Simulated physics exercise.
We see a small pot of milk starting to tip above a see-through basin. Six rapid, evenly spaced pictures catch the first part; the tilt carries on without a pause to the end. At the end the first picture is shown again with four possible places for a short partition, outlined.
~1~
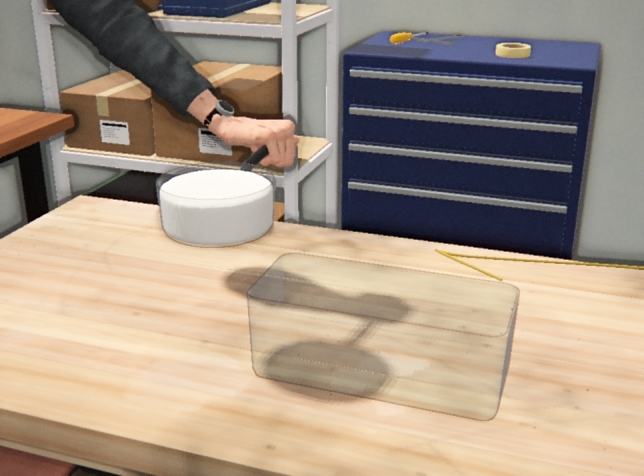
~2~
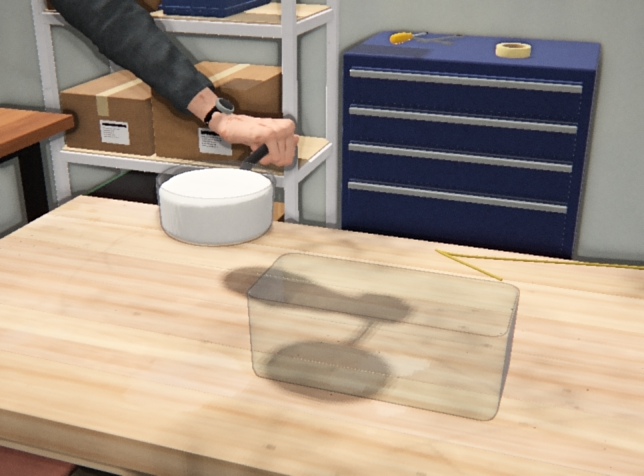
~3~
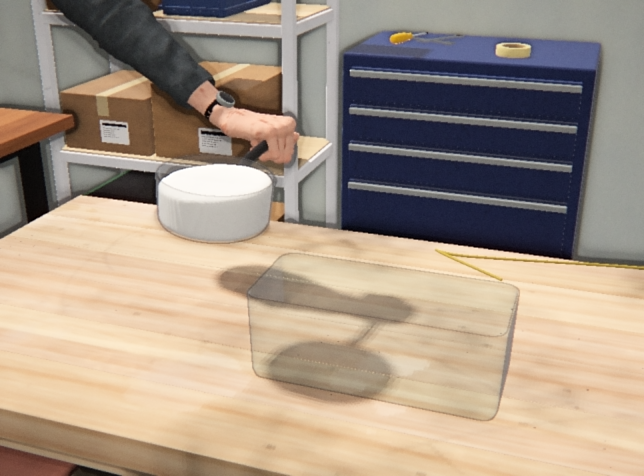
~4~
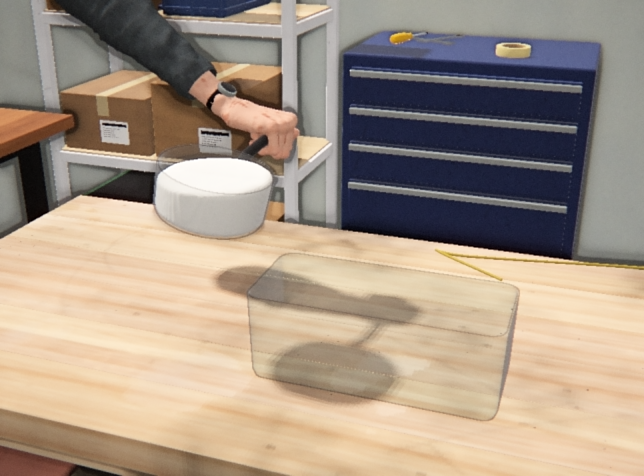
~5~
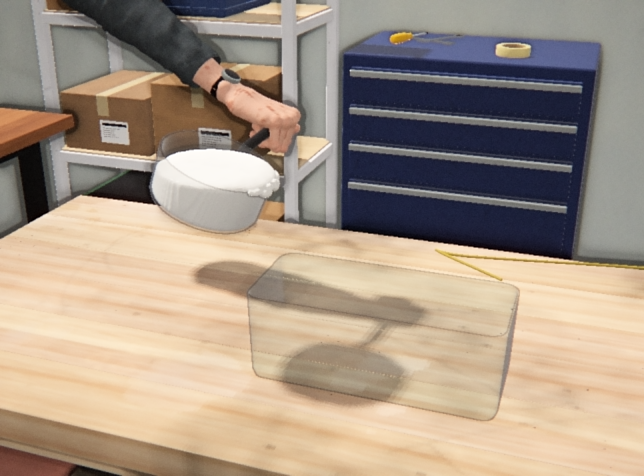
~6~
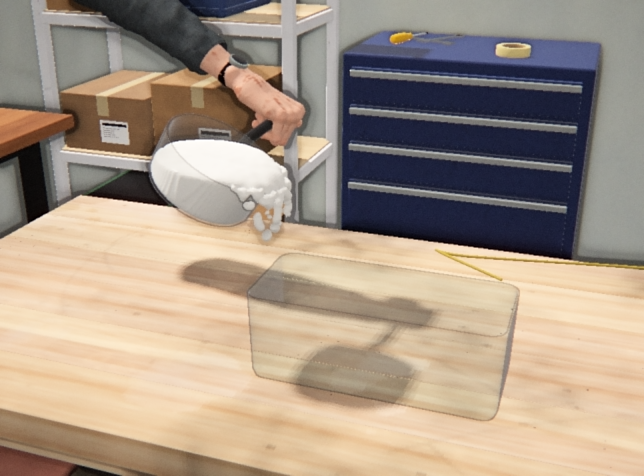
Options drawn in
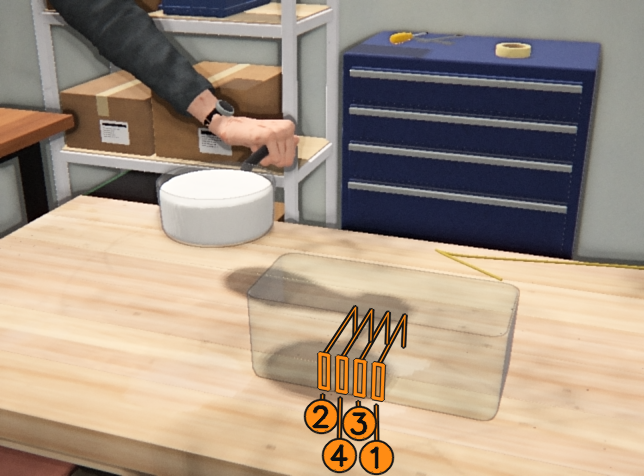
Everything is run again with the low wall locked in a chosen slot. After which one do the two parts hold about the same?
4 is best.
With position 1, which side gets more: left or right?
More ends on the left.
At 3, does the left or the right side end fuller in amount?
The left one.
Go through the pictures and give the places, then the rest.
In the first frame, upright, lip at (268, 185); basin from (254, 371) to (497, 419); nothing has left yet.
In the second frame, upright, lip at (268, 185); nothing has left yet.
In the third frame, tipped about 6°, lip at (268, 185); nothing has left yet.
In the fourth frame, tipped about 12°, lip at (268, 185); nothing has left yet.
In the fifth frame, tipped about 21°, lip at (268, 185); milk is over the lip, down to (271, 191).
In the sixth frame, tipped about 32°, lip at (268, 185); milk is over the lip, down to (271, 234).
In orange, 1 at (376, 405); 2 at (322, 394); 3 at (358, 401); 4 at (340, 398).
If 1 is chosen, about 93 % ends left of the wall and 6 % right of it.
If 2 is chosen, about 25 % ends left of the wall and 74 % right of it.
If 3 is chosen, about 82 % ends left of the wall and 17 % right of it.
If 4 is chosen, about 52 % ends left of the wall and 47 % right of it.
